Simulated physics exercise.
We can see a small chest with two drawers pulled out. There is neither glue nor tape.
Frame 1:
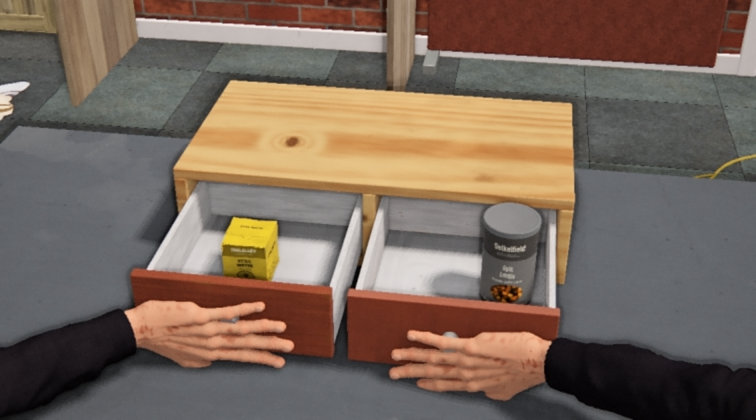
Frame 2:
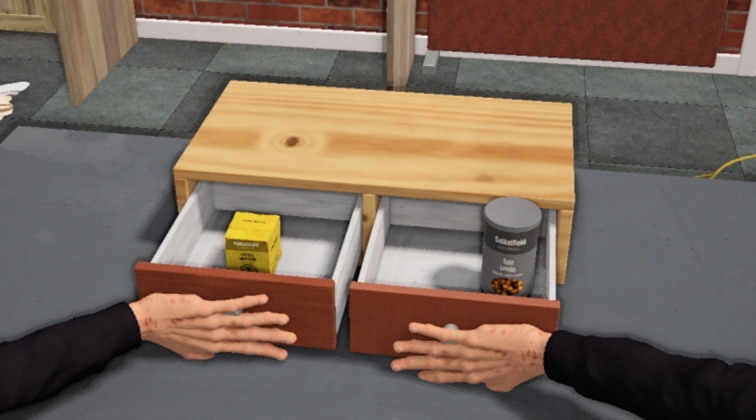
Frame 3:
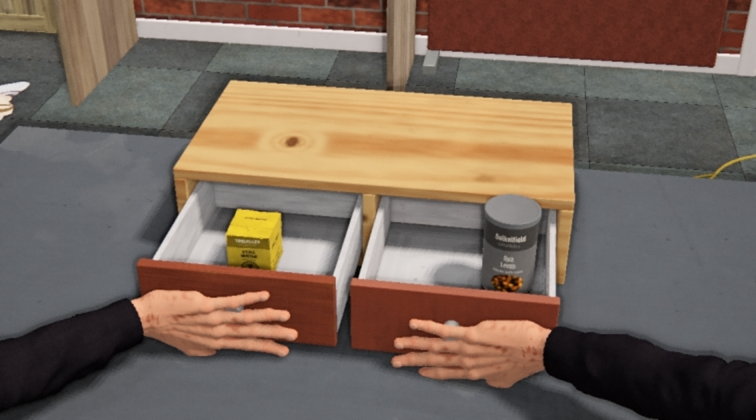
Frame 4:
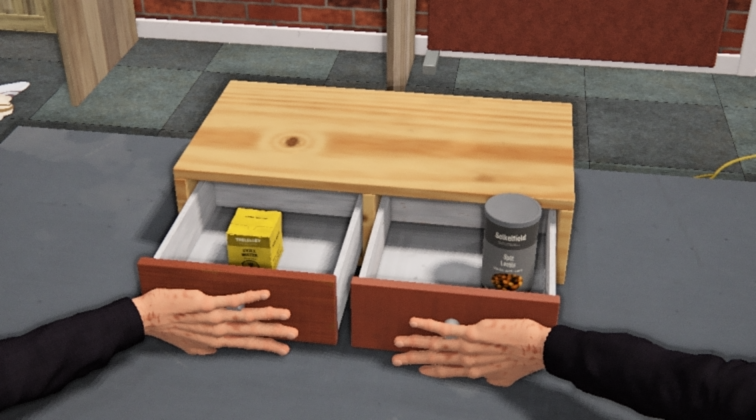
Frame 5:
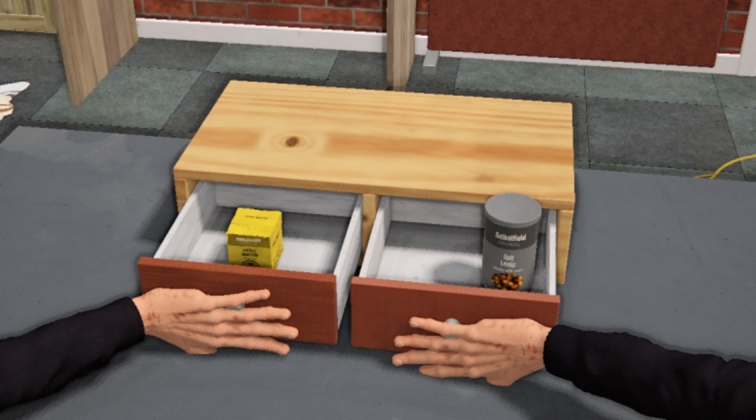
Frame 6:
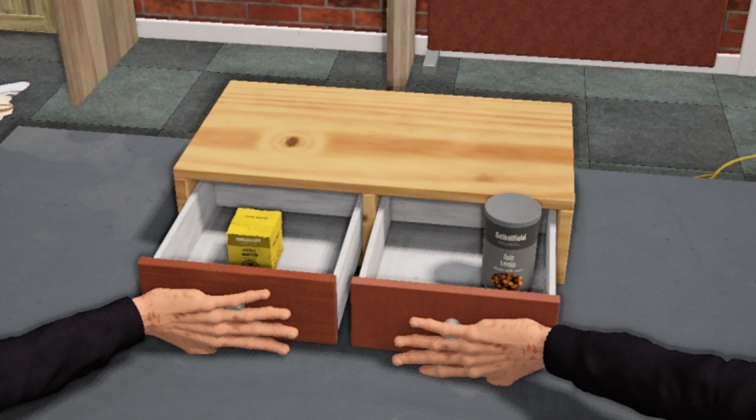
Two hands resting at the fronts of open drawers holding a yellow carton and grey pot, the drawers shifting slightly inward, then staying still.
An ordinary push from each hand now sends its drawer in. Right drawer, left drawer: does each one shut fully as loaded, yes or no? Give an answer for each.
Answers - right drawer: No; left drawer: Yes.
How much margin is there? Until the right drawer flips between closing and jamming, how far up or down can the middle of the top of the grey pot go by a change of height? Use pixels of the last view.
Roughly 20 pixels downward.
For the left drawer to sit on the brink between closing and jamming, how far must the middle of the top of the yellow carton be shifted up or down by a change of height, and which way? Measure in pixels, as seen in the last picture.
Shift: Approx. 36 px, direction up.
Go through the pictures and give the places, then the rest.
The first frame shows right drawer (460, 272) wide open; left drawer (259, 254) wide open; yellow carton (251, 253).
The second frame shows left drawer (262, 248) wide open; grey pot (510, 252).
The third frame shows right drawer (461, 262) wide open; chest (384, 174).
The fourth frame shows left drawer (264, 244) wide open; yellow carton (256, 243).
The fifth frame shows right drawer (461, 261) wide open; grey pot (510, 248).
The sixth frame shows right drawer (461, 261) wide open; left drawer (264, 243) wide open; chest (384, 174).
Then, 0.48 s on from there, right drawer about half in; left drawer about half in.
In the end, the right drawer will not close; the left drawer goes all the way in.
